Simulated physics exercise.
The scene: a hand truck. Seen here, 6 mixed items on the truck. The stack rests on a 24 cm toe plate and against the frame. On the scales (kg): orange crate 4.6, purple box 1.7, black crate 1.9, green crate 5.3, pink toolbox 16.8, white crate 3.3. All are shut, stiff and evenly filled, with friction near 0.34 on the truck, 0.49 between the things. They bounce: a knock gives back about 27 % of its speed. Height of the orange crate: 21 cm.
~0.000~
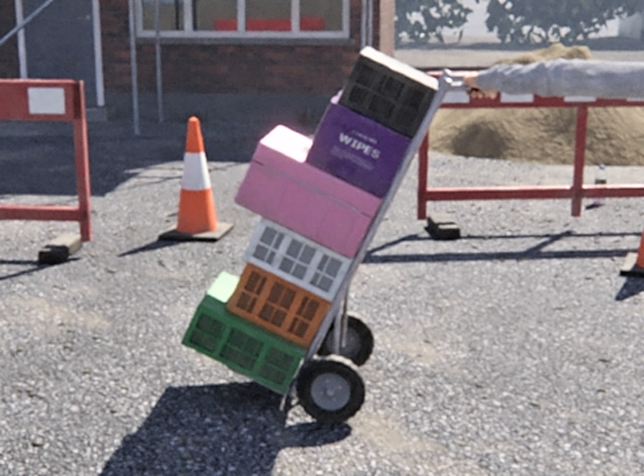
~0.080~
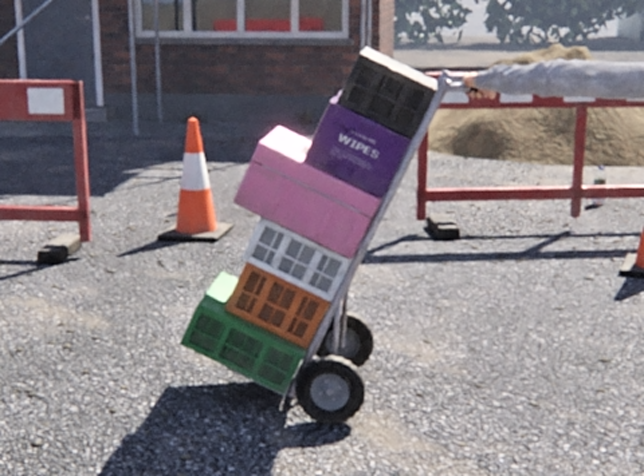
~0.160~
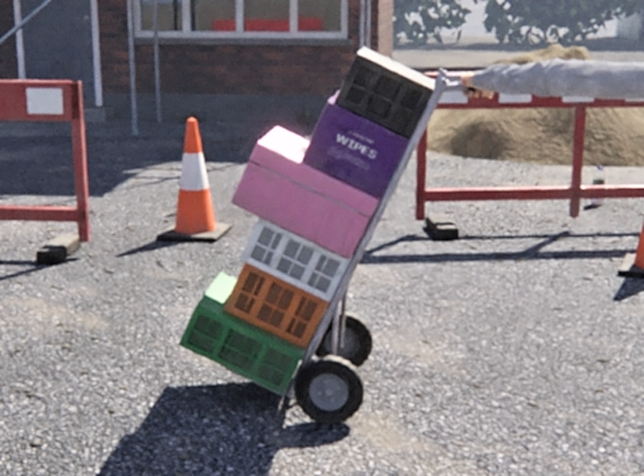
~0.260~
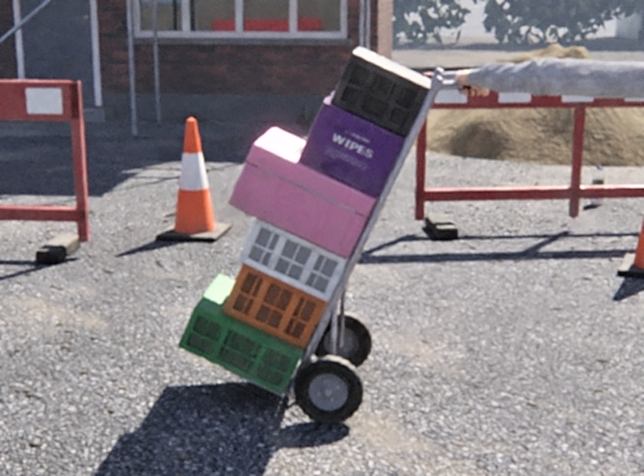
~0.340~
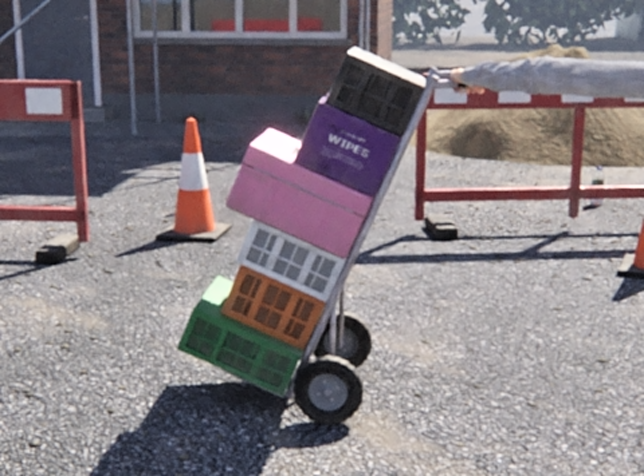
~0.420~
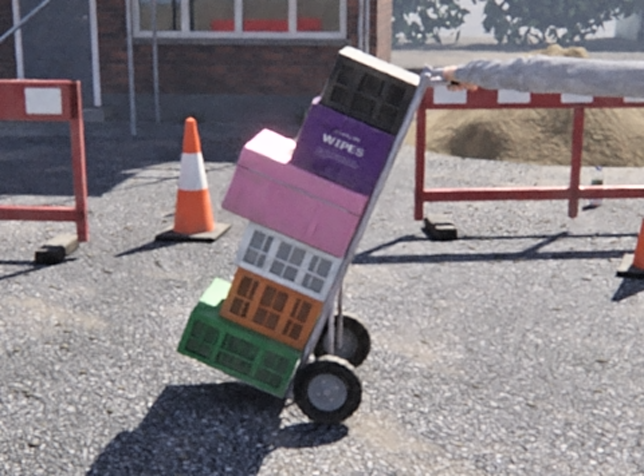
Hand truck stacked with colourful crates and boxes tilting slightly more upright, its wheels staying in place on sunlit gravel.
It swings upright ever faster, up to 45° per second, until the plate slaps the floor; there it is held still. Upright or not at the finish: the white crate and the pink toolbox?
The white crate is still upright, the pink toolbox is still upright.
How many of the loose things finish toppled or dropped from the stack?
That comes to 0.
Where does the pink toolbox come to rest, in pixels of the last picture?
Around (237, 215).
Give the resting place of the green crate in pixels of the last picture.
Near (245, 367).
After 1.22 s, truck upright; pink toolbox 3° off its base near (227, 215); white crate 3° off its base near (246, 269); black crate 3° off its base.
After 1.82 s, truck upright; pink toolbox 11° off its base near (208, 214); white crate 11° off its base near (234, 265); black crate 11° off its base.
After 2.22 s, truck upright.
In the end (3.2 s), all 6 under 10 cm from the start. At the end, from the last picture's camera, white crate near (253, 270), pink toolbox near (237, 215).
